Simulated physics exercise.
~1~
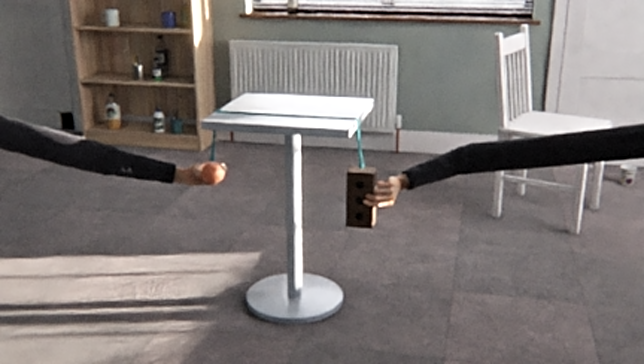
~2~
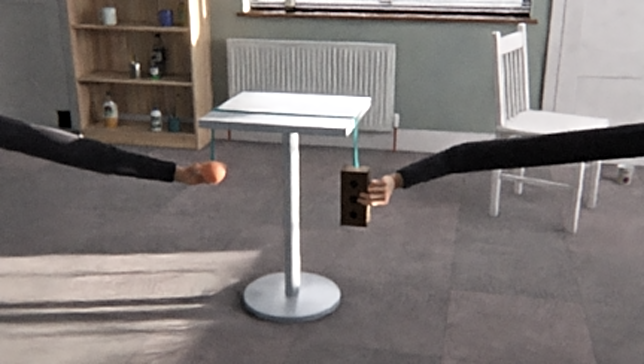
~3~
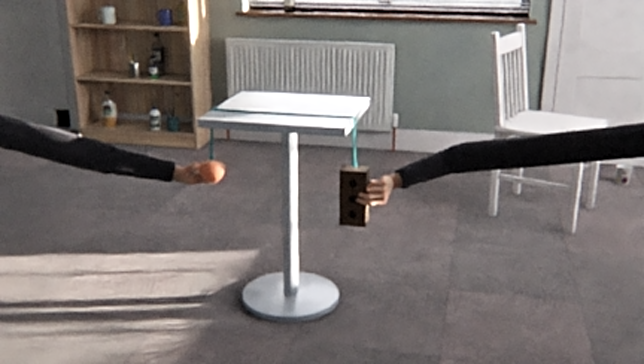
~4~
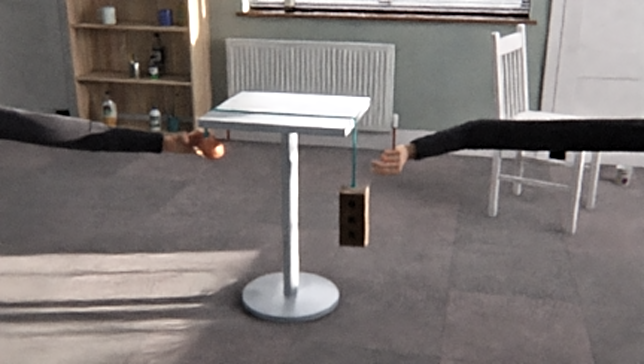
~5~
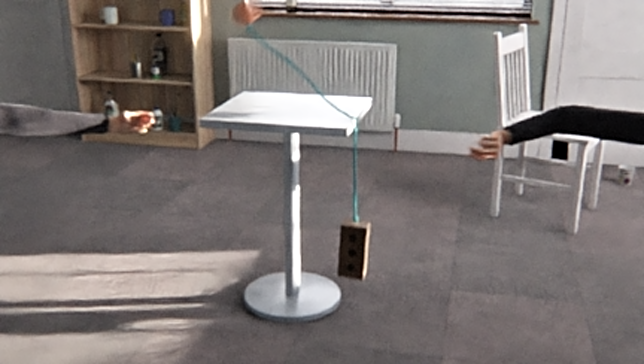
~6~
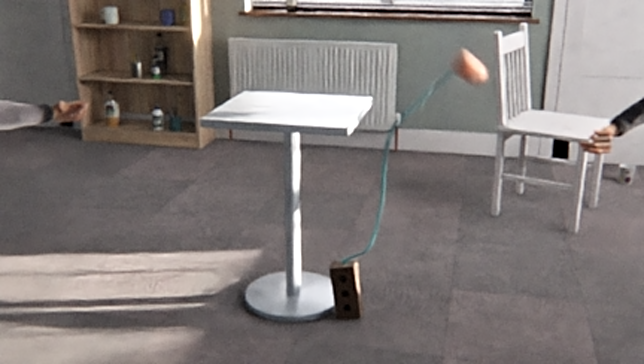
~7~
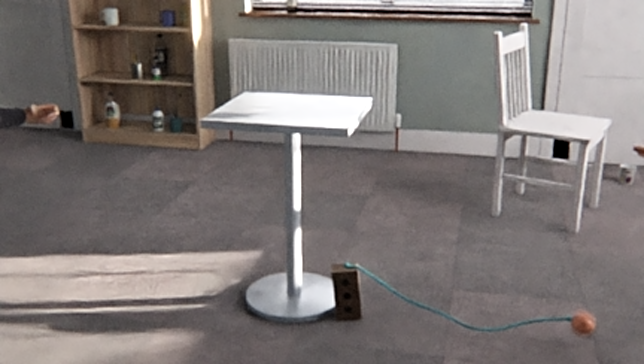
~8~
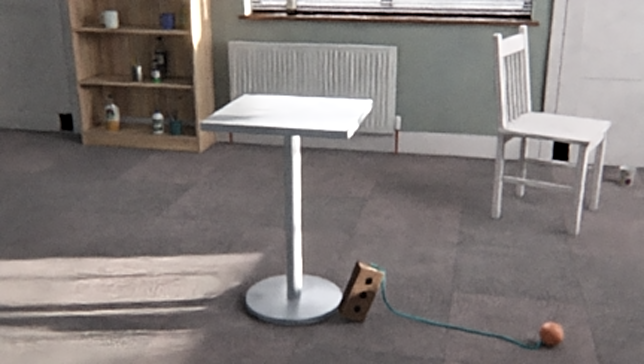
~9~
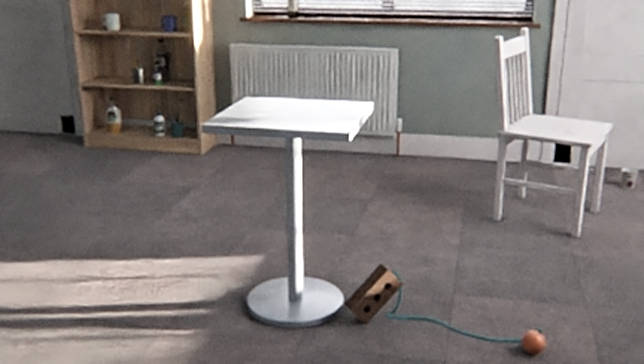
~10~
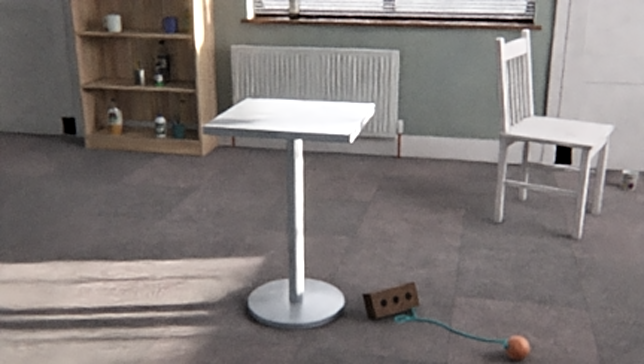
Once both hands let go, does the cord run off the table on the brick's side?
Yes, the cord runs down on the right as the brick drops, pulling the orange over the table, and both finish on the floor.
Brick on a cord dropping to the floor as hands let go, whipping the orange over the white table to land right.
